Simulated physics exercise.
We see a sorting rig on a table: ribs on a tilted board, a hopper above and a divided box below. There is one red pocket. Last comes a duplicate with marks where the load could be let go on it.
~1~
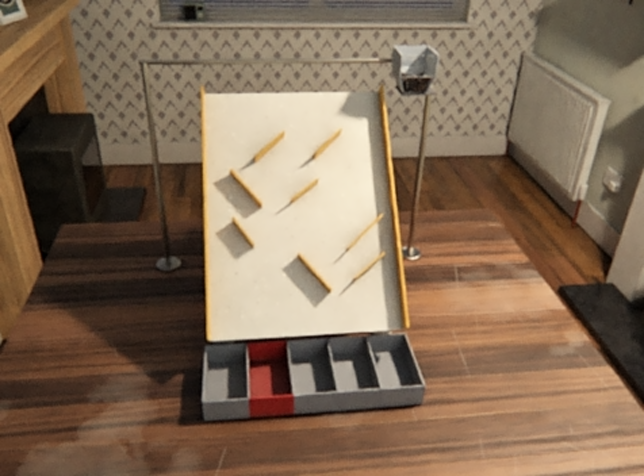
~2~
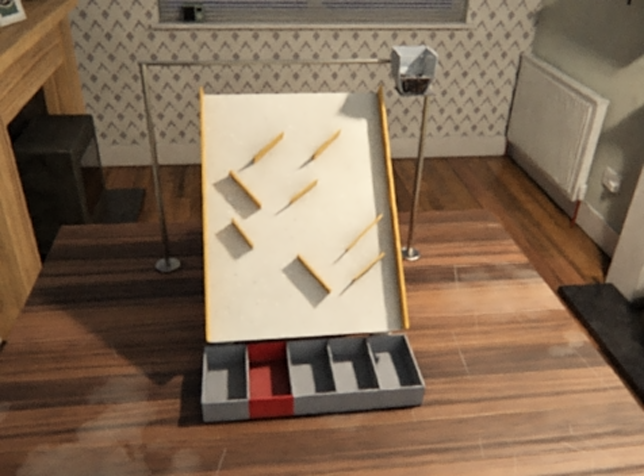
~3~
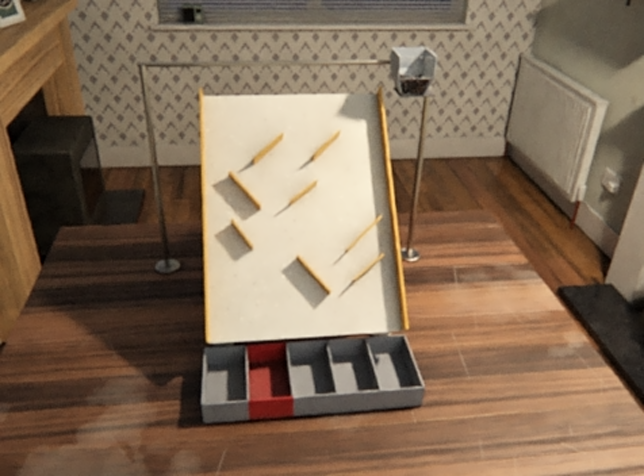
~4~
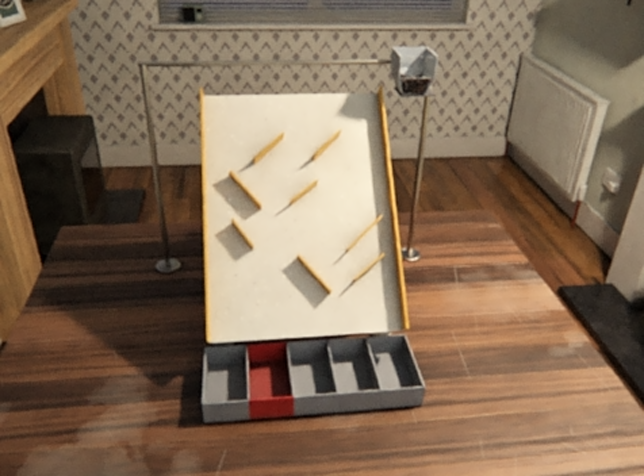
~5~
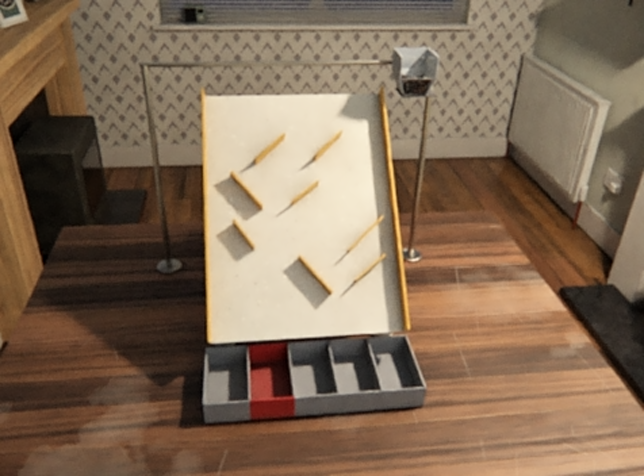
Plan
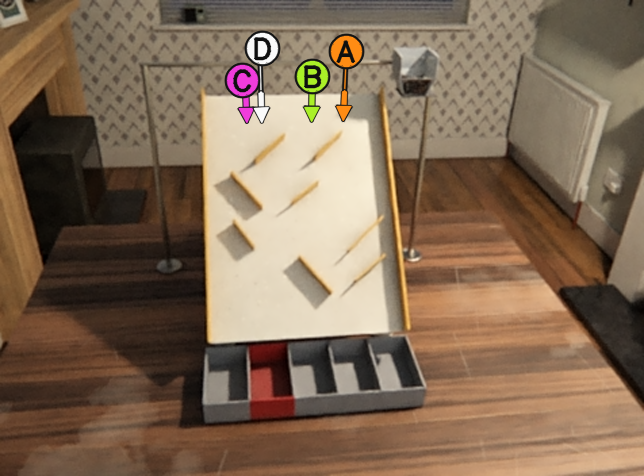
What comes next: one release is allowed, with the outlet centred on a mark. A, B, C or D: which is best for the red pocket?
Mark B.
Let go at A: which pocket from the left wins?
The fourth from the left.
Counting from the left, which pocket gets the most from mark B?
The second from the left.
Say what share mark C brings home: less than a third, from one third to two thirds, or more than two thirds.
Mark C gives less than a third.
On the marked copy, mark A meets the board at (343, 115); mark B meets the board at (311, 116); mark C meets the board at (246, 117); mark D meets the board at (261, 117).
With A, about a quarter in the red pocket, most in other pockets.
With B, most in the red pocket, about a quarter in other pockets.
With C, a small part in the red pocket, nearly all in other pockets.
With D, a small part in the red pocket, most in other pockets, a stray few held on the board.
